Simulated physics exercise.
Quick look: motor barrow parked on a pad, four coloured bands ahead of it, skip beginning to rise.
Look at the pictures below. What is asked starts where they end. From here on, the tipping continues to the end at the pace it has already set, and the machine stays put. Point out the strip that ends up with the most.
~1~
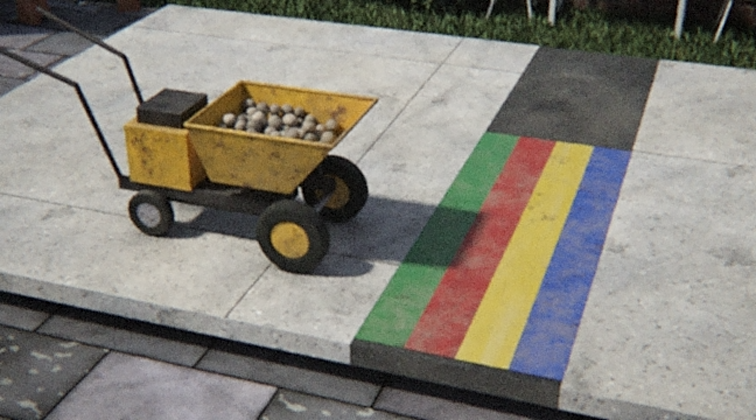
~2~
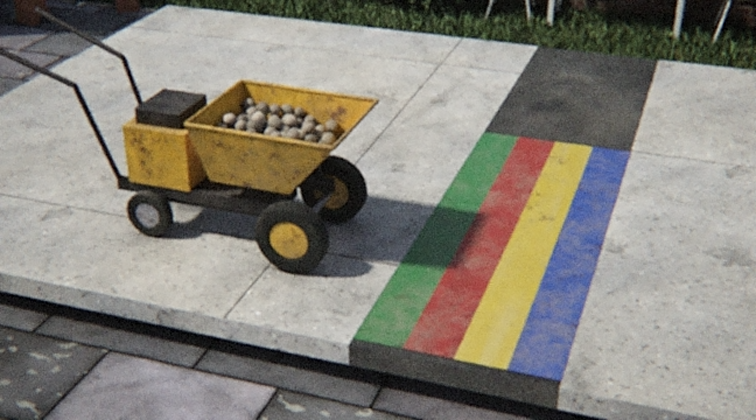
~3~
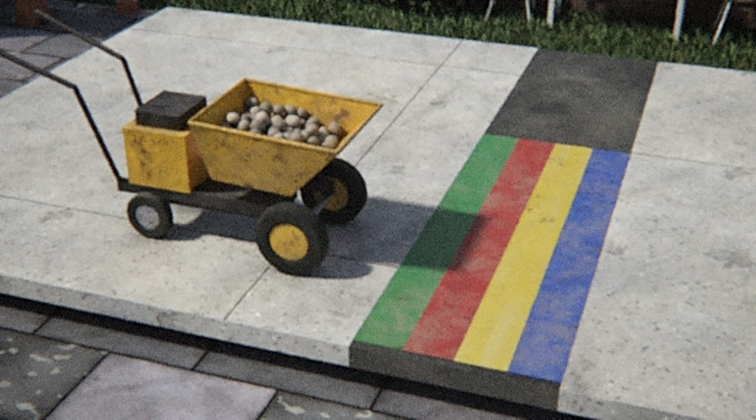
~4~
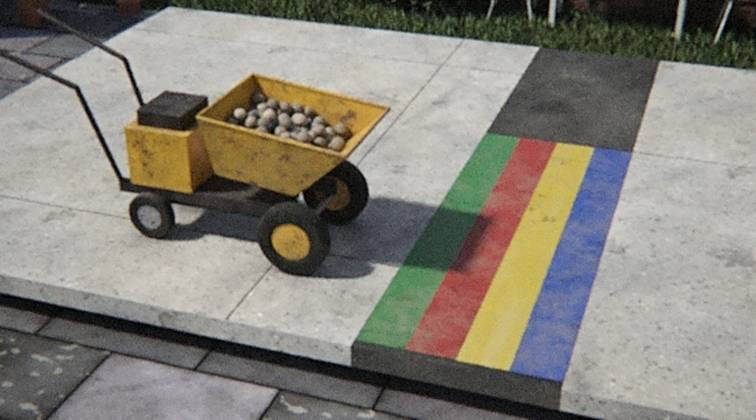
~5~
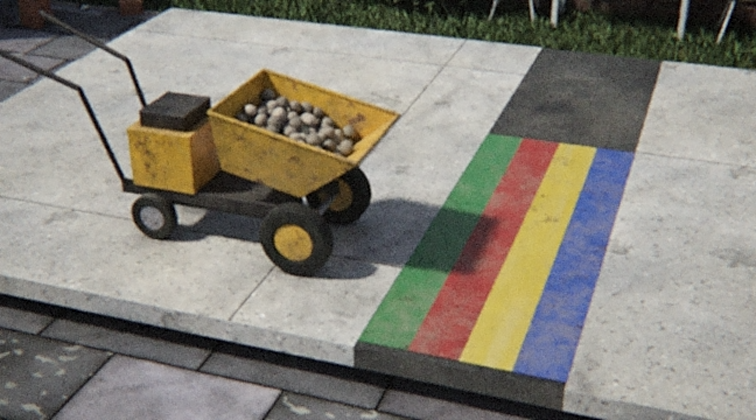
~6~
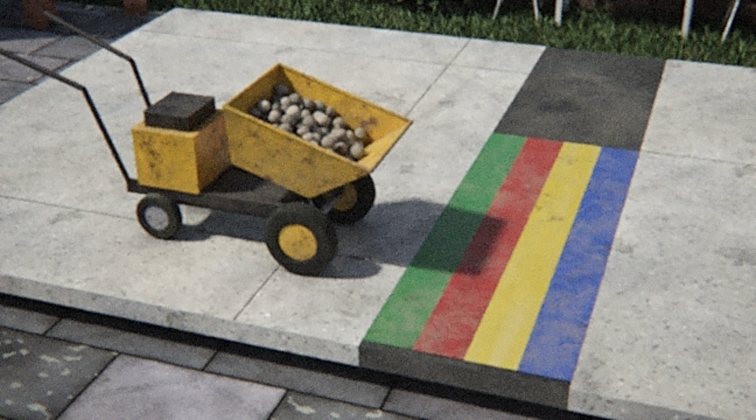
The red one ends up with the most.
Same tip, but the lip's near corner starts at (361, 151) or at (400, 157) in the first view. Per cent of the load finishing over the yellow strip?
Roughly 20 and 40 %.
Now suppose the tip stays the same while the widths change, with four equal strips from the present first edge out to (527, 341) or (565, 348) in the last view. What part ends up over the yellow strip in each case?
Shares: 20 %; then 10 %.
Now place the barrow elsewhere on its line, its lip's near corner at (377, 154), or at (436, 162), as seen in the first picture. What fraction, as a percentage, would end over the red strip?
Around 30 % the first time and around 0 % the second.
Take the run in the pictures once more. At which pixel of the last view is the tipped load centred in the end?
Last view, centre at rest - approx. (471, 266).
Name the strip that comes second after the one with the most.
Behind the top strip comes the green strip.
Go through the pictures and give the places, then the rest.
The first frame shows lip of the skip (333, 147), level; top of the load (272, 130), river pebbles; green strip (397, 312); red strip (445, 321); yellow strip (495, 331); blue strip (547, 341).
The second frame shows lip of the skip (333, 148), level; top of the load (255, 132).
The third frame shows lip of the skip (338, 153), tipped barely; top of the load (258, 132).
The fourth frame shows lip of the skip (346, 157), tipped a little; top of the load (265, 129).
The fifth frame shows lip of the skip (357, 164), tipped a little; top of the load (266, 125).
The sixth frame shows lip of the skip (371, 172), tipped clearly; top of the load (278, 122); green strip (405, 314); red strip (454, 323); yellow strip (504, 332); blue strip (555, 342).
Just after the last frame, skip tipped steeply; every one in the skip.
A moment on, skip tipped steeply; almost all in the skip; just a few over the green strip; just a few over the red strip; just a few falling.
Further on, skip tipped right over; roughly a third in the skip; roughly a quarter over the green strip; roughly a third over the red strip; about a tenth over the yellow strip; just a few over the blue strip.
When it is over, skip tipped right over; roughly a third in the skip; roughly a quarter over the green strip; roughly a third over the red strip; about a tenth over the yellow strip; just a few over the blue strip; just a few off the paint.
